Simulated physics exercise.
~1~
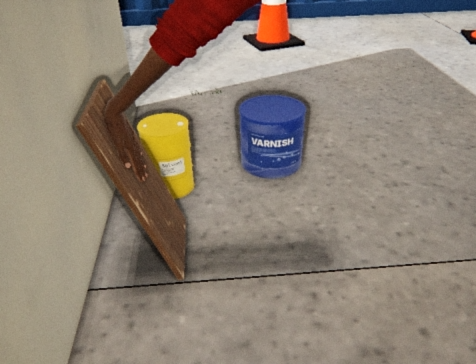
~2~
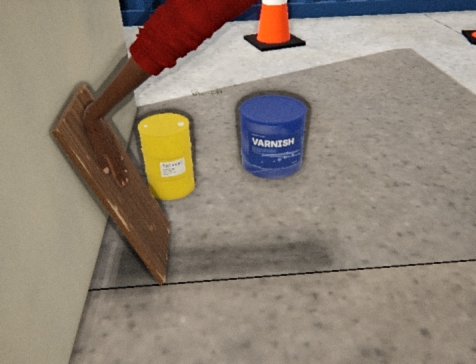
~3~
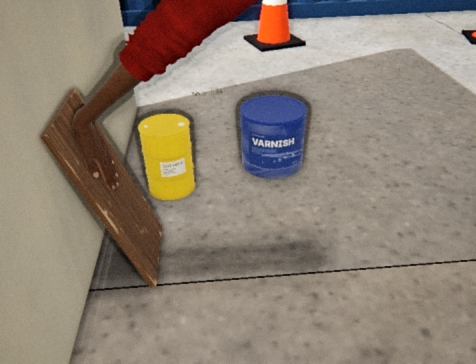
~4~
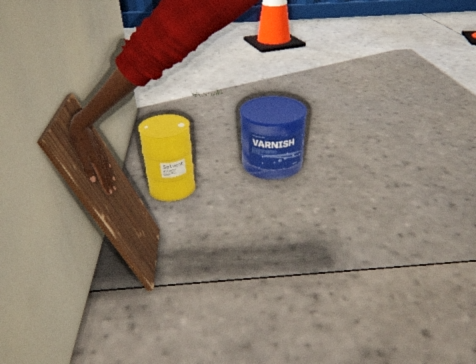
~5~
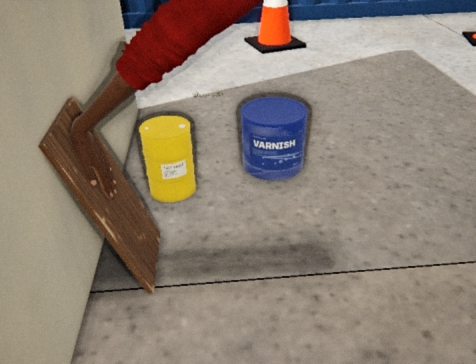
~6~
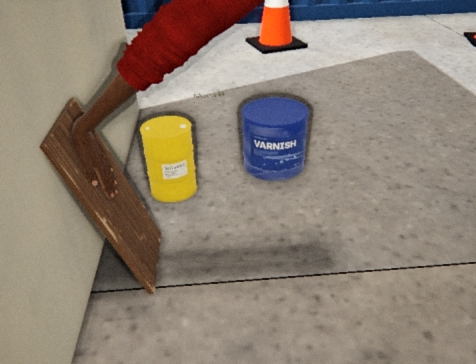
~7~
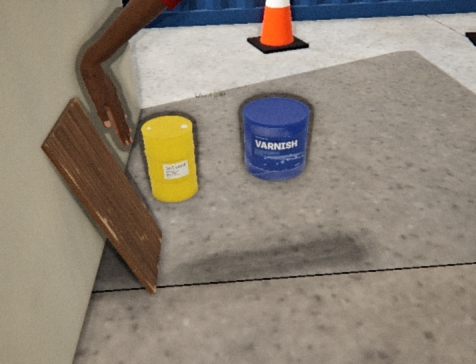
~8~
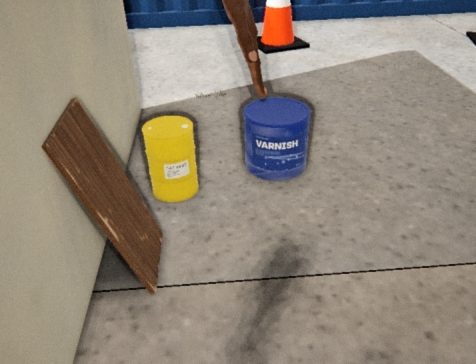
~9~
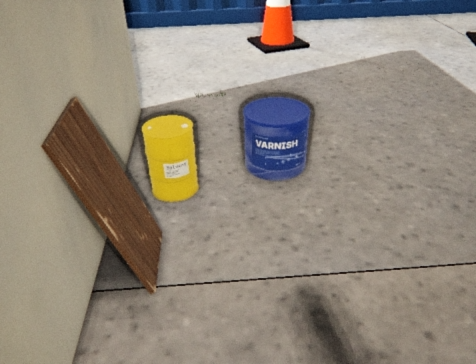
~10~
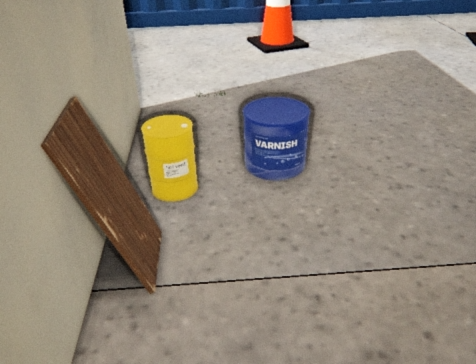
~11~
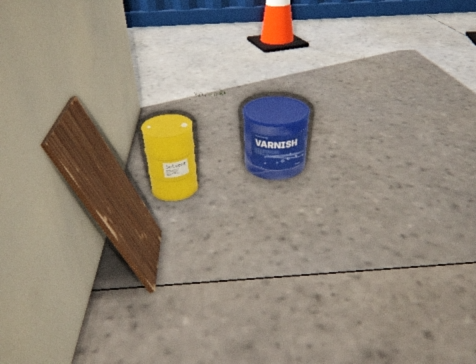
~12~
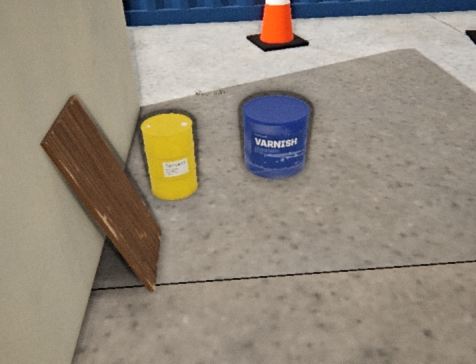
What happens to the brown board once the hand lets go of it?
It stays up, leaning against the wall in the same place after the arm has drawn away.
